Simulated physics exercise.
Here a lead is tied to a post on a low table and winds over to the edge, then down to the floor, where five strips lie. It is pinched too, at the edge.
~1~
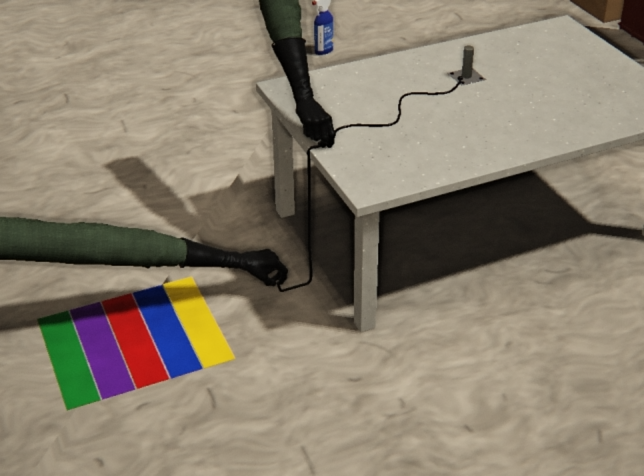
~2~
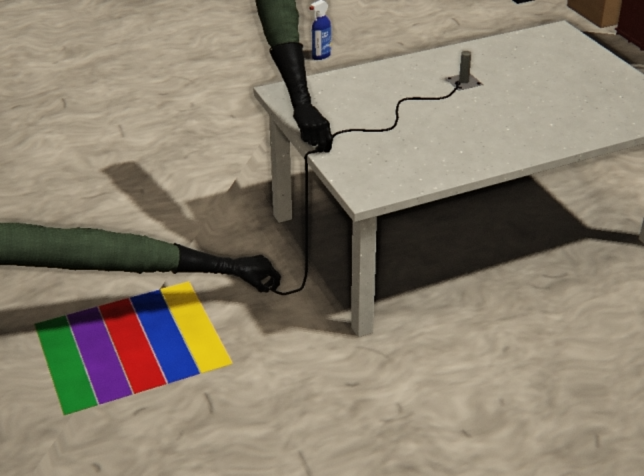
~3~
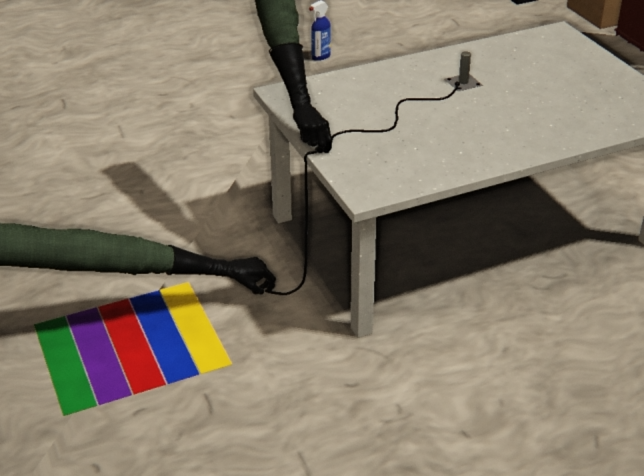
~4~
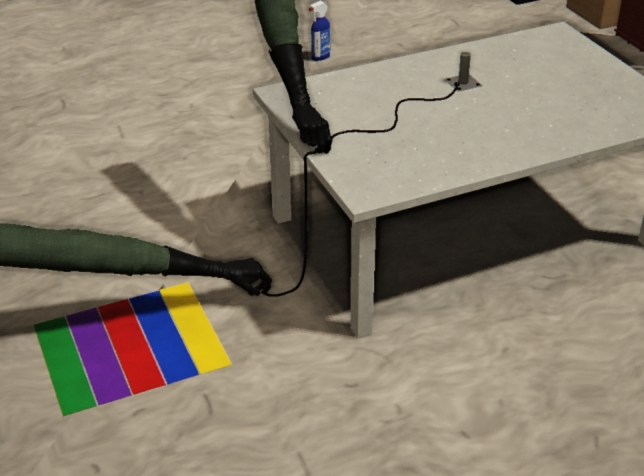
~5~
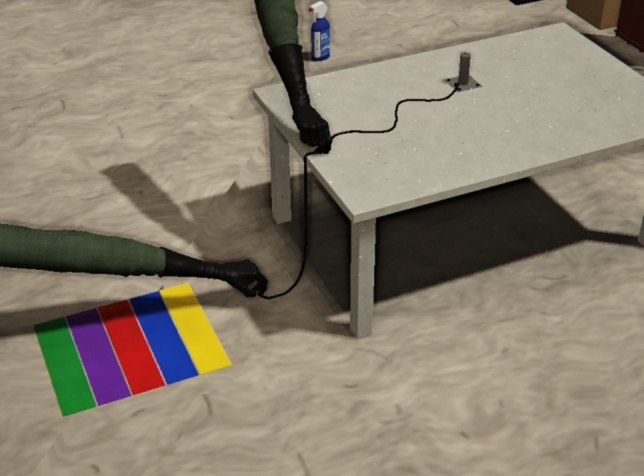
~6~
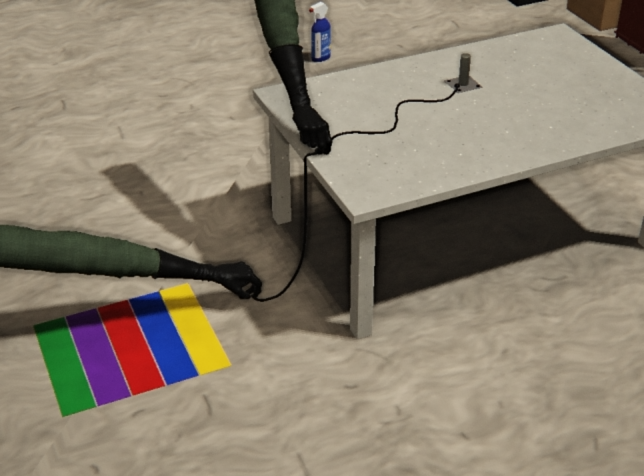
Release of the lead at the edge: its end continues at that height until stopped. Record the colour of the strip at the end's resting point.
Resting point: Red strip.
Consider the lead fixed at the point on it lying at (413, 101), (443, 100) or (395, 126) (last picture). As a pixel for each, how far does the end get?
Approximately at (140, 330), at (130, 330) and at (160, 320), in that order.
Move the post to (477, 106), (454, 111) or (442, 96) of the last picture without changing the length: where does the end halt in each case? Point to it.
Try by try, around (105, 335), (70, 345) and (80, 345).
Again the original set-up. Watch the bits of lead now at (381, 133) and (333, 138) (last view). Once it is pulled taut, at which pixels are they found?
About (347, 132), and the other about (306, 149).
Early on, end near (183, 315); over yellow.
Midway, end near (148, 325); over blue.
At the end of the slack, end near (125, 331); over red. It gets as far as the red strip.
